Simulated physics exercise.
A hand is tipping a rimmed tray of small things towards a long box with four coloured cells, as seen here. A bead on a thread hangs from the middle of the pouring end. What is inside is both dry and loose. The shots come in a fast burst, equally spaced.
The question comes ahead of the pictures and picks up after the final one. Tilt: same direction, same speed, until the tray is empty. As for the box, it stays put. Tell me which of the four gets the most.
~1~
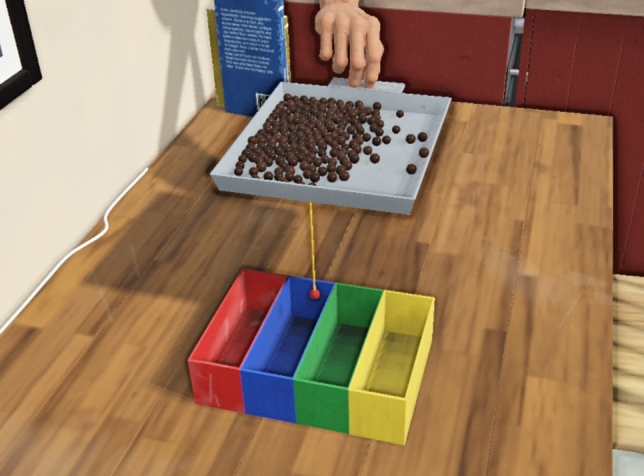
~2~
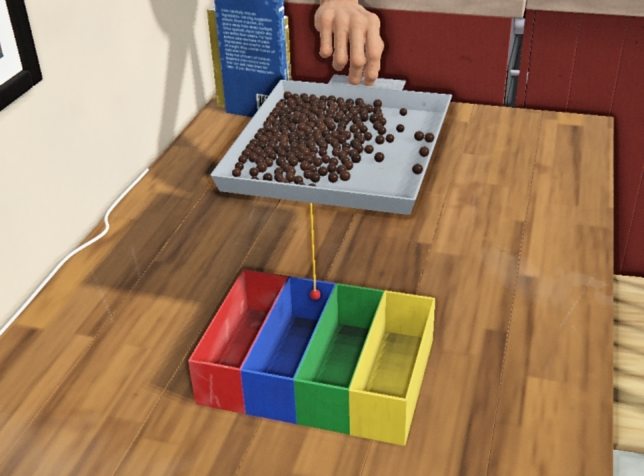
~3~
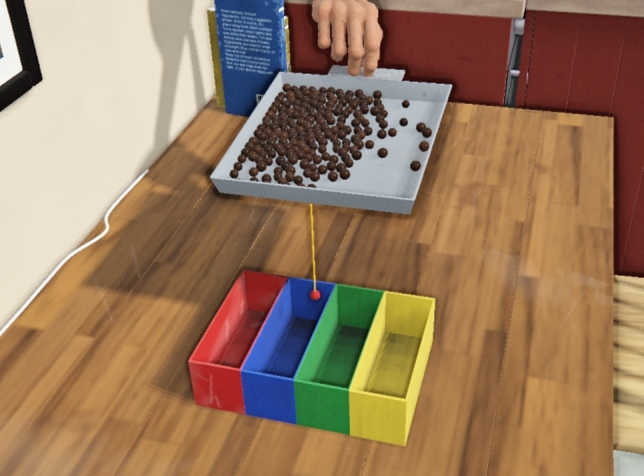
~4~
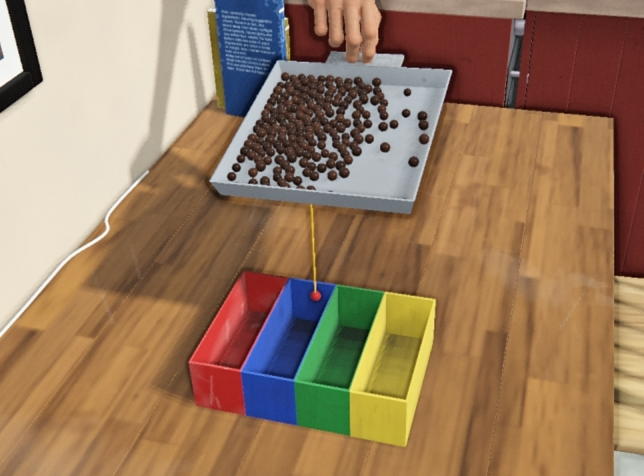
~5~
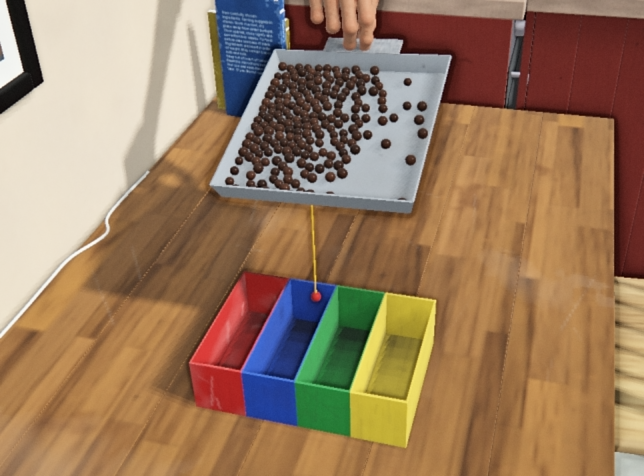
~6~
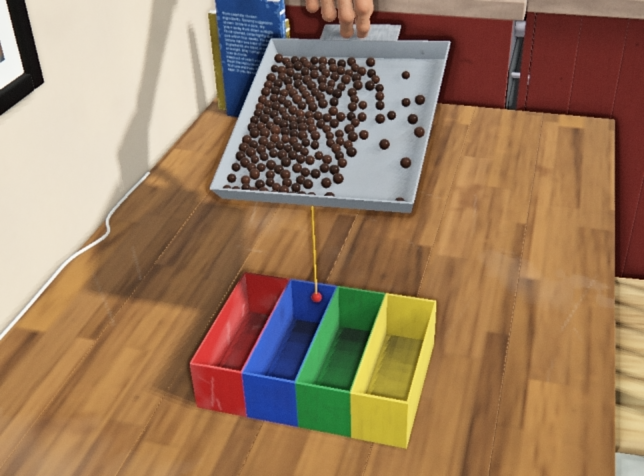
The red cell gets the most.
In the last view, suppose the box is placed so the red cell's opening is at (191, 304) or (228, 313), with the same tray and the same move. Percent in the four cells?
Roughly 90 per cent, then roughly 90 per cent.
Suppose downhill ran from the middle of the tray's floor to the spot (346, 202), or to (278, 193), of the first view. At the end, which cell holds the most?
Try 1 - yellow; try 2 - the cell in red.
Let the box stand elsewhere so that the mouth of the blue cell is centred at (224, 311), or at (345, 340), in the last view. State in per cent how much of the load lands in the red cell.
0, then 20 %.
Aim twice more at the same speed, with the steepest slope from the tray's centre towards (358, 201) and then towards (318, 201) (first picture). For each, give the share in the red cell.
In turn some 0 and 20 per cent.
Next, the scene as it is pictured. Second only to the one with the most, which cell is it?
Runner-up - the blue one.
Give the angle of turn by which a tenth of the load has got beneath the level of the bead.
Angle reached: About 70°.
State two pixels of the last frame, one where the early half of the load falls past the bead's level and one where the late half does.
I'd put it at roughly (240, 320), and after that at roughly (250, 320).
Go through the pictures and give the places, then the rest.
The first picture shows corners of the pouring end at (218, 172) and (410, 195), level; middle of the load at (309, 137), chocolate balls; bead on its thread at (315, 294); red cell at (217, 382); blue cell at (268, 392); green cell at (322, 402); yellow cell at (377, 413).
The second picture shows corners of the pouring end at (218, 173) and (410, 196), level; middle of the load at (309, 136).
The third picture shows corners of the pouring end at (217, 175) and (409, 196), tipped barely, lowest at the left corner; middle of the load at (309, 131), a small part on the move.
The fourth picture shows corners of the pouring end at (217, 178) and (409, 197), tipped a little, lowest at the left corner; middle of the load at (308, 125), a small part on the move.
The fifth picture shows corners of the pouring end at (217, 181) and (409, 197), tipped clearly, lowest at the left corner; middle of the load at (305, 121), about a third on the move.
The sixth picture shows corners of the pouring end at (217, 185) and (408, 198), tipped clearly, lowest at the left corner; middle of the load at (301, 121), nearly all on the move; red cell at (218, 386); blue cell at (270, 395); green cell at (324, 405); yellow cell at (379, 416).
Soon, tray tipped steeply; most on the tray; a stray few in the red cell; a small part falling or outside the box.
A while on, tray tipped past a quarter turn; a small part on the tray; about a third in the red cell; about a quarter in the blue cell; a small part in the green cell; a stray few in the yellow cell; about a third falling or outside the box.
Towards the end, tray tipped past a quarter turn; about half in the red cell; about a quarter in the blue cell; a small part in the green cell; a stray few in the yellow cell; about a quarter falling or outside the box.
Finally, tray tipped past a quarter turn; about half in the red cell; about a quarter in the blue cell; a small part in the green cell; a stray few in the yellow cell; about a quarter outside the box.
